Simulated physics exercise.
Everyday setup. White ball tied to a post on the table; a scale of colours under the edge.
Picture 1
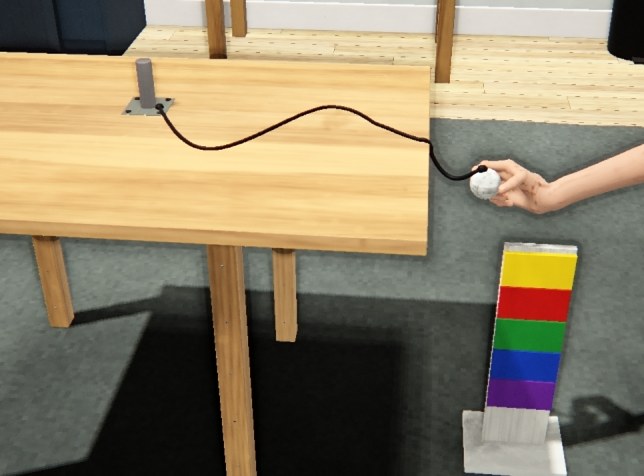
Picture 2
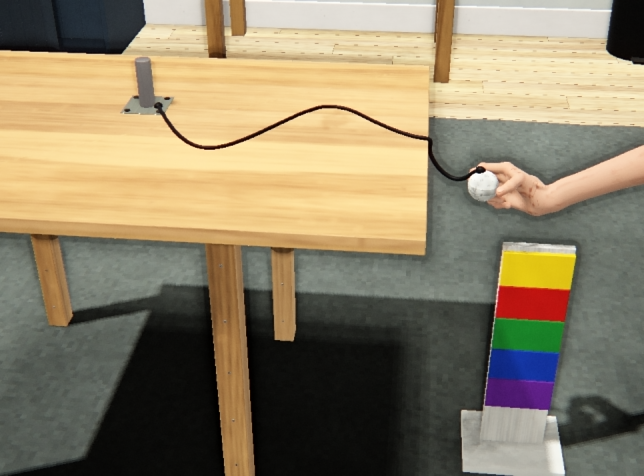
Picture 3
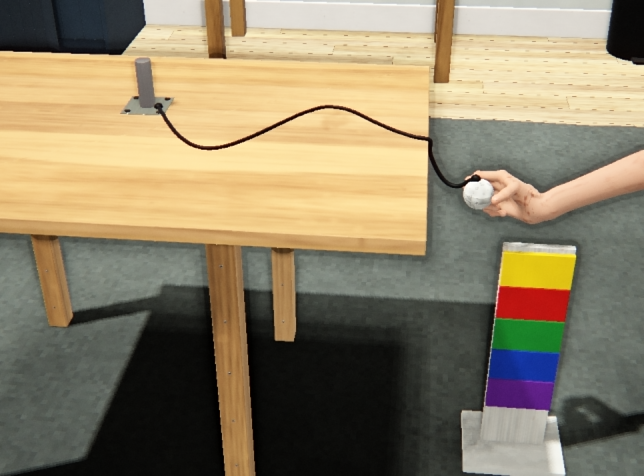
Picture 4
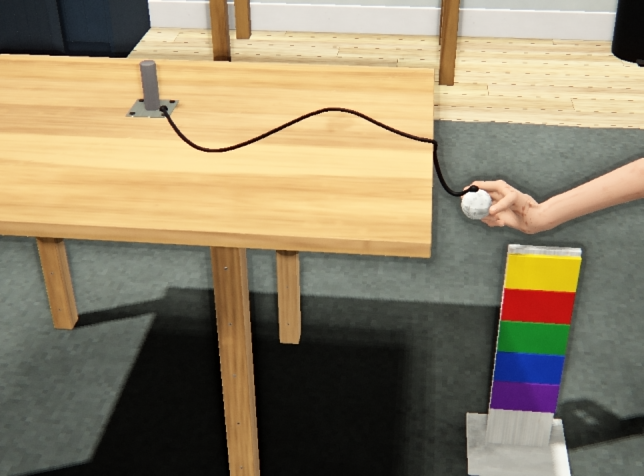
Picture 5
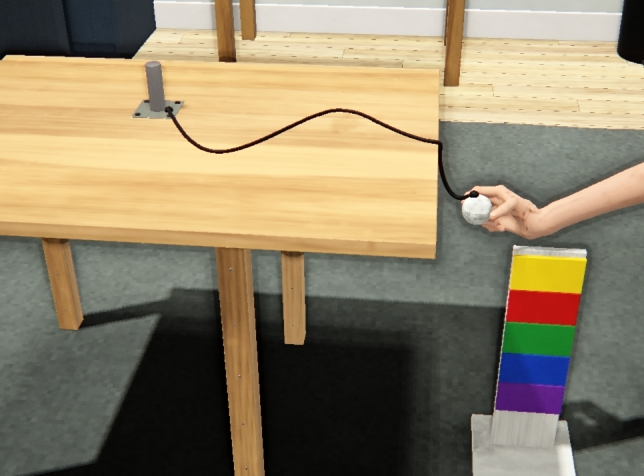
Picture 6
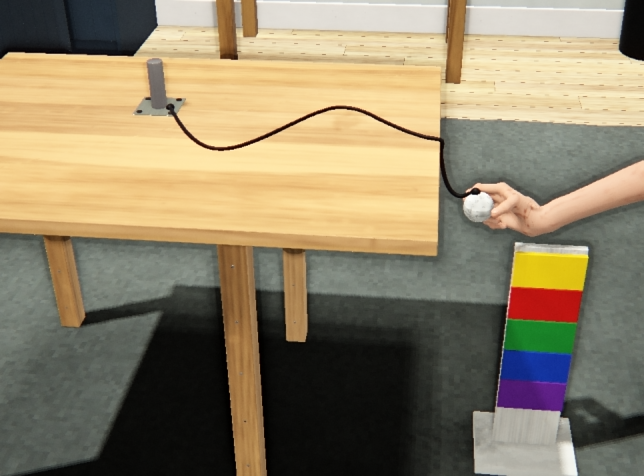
In a room with grey carpet and pale wooden flooring behind, a wooden table is seen from slightly above. A black cord runs in a wavy line from a grey post across the tabletop and over the right edge to a white ball held by a hand, above an upright strip of yellow, red, green, blue and purple. The hand slowly lowers the ball slightly, while the camera shifts very slightly.
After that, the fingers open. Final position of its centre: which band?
Band: Green.
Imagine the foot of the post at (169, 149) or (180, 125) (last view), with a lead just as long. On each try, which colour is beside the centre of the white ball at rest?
First try: Blue; second try: Blue.
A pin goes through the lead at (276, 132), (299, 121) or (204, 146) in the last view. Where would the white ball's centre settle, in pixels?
Pixel places, try by try: (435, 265), (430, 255), (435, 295).
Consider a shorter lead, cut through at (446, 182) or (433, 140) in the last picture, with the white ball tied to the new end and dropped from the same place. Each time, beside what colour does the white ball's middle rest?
First try: Red; second try: Yellow.
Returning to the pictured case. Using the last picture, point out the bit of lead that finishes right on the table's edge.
Answer: The point at (356, 110).
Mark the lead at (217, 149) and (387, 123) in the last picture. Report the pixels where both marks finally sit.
Around (276, 122), then around (438, 193).
Soon after, ball near (462, 326); level with green.
Then, ball near (403, 309); level with green.
Further on, ball near (442, 328); level with green.
At rest, ball near (430, 326); level with green. At green.
